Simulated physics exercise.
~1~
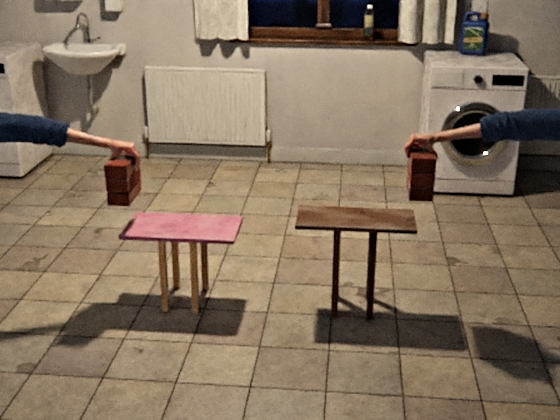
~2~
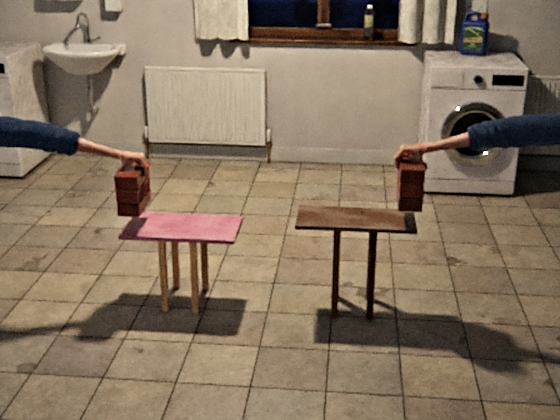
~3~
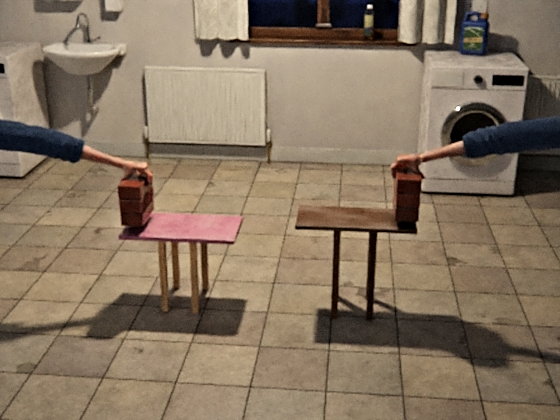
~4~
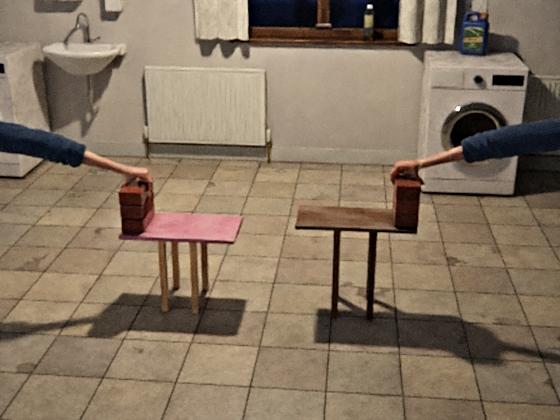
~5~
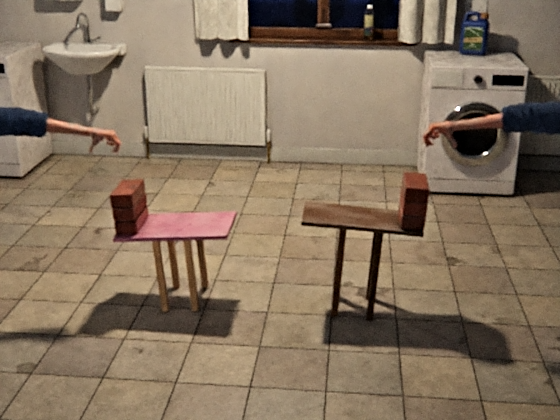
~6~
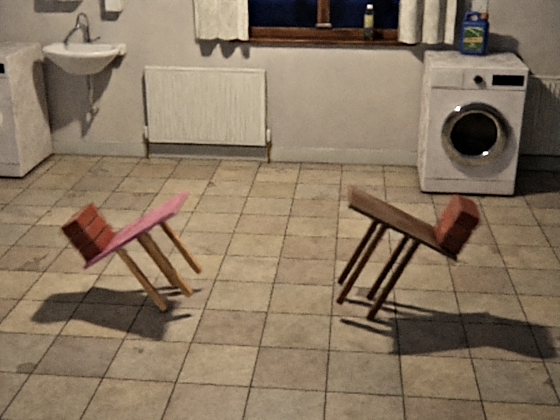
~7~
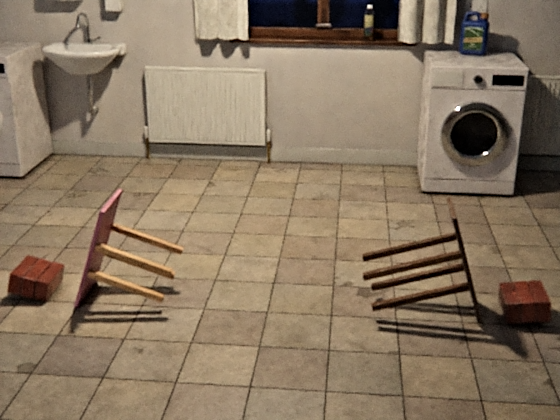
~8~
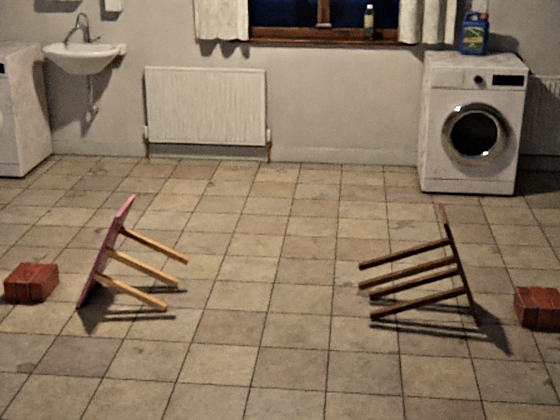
Two hands set bricks on the tables' outer ends and withdraw, and both tables topple outward.
